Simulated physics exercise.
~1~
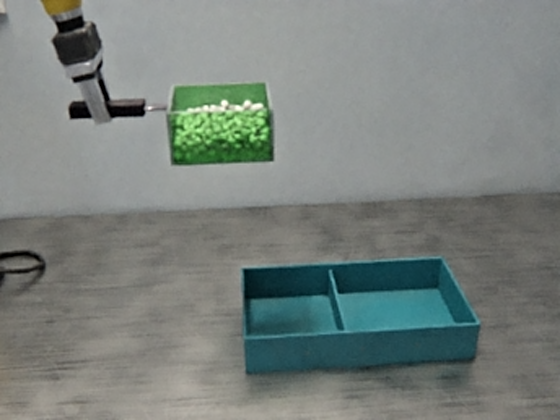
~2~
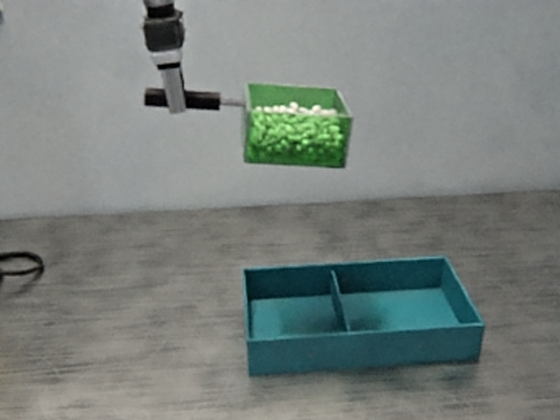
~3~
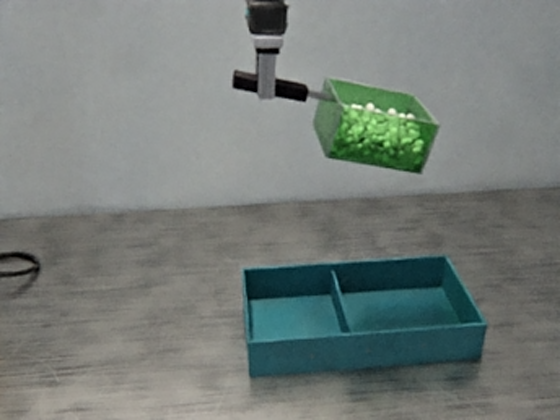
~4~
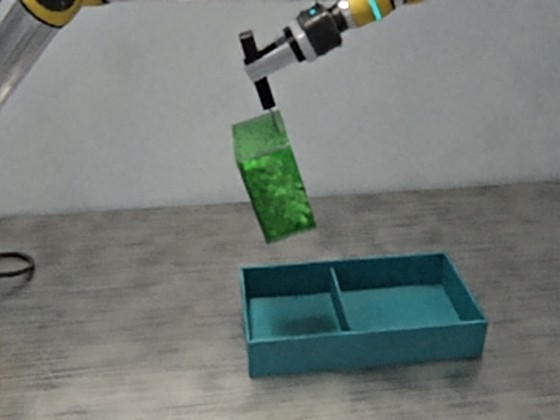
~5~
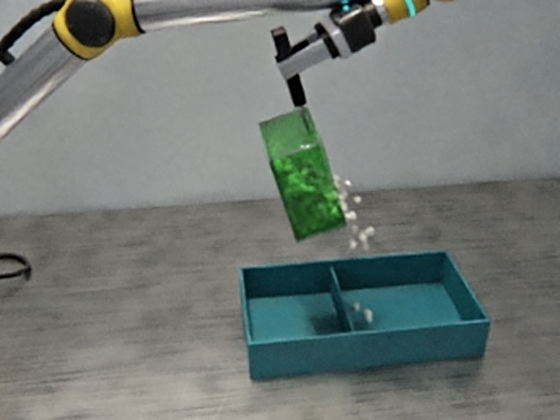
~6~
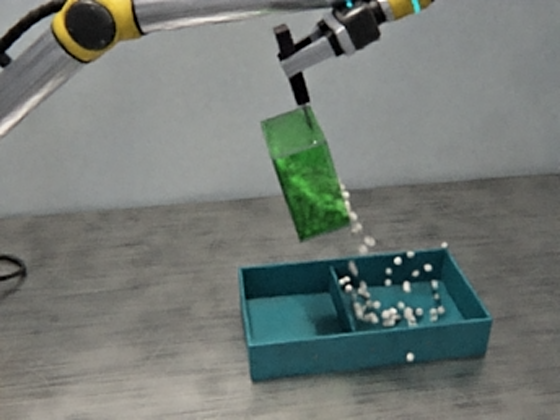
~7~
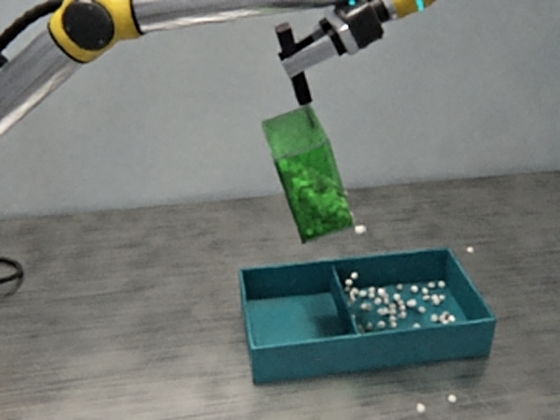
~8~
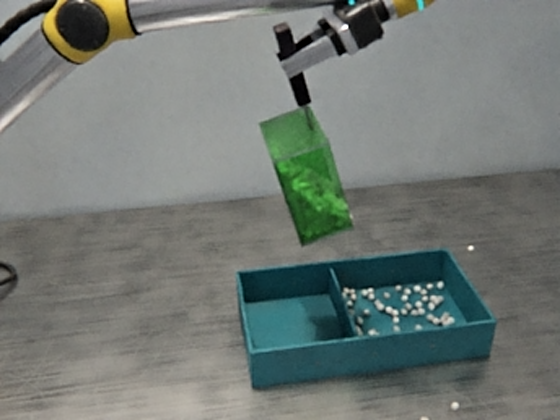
A robot arm carried a clear green box of green and white beads rightward above a divided teal tray, tipped it steeply, and spilled some white beads into the right compartment, with a few scattering outside, while the green ones stayed in the box.
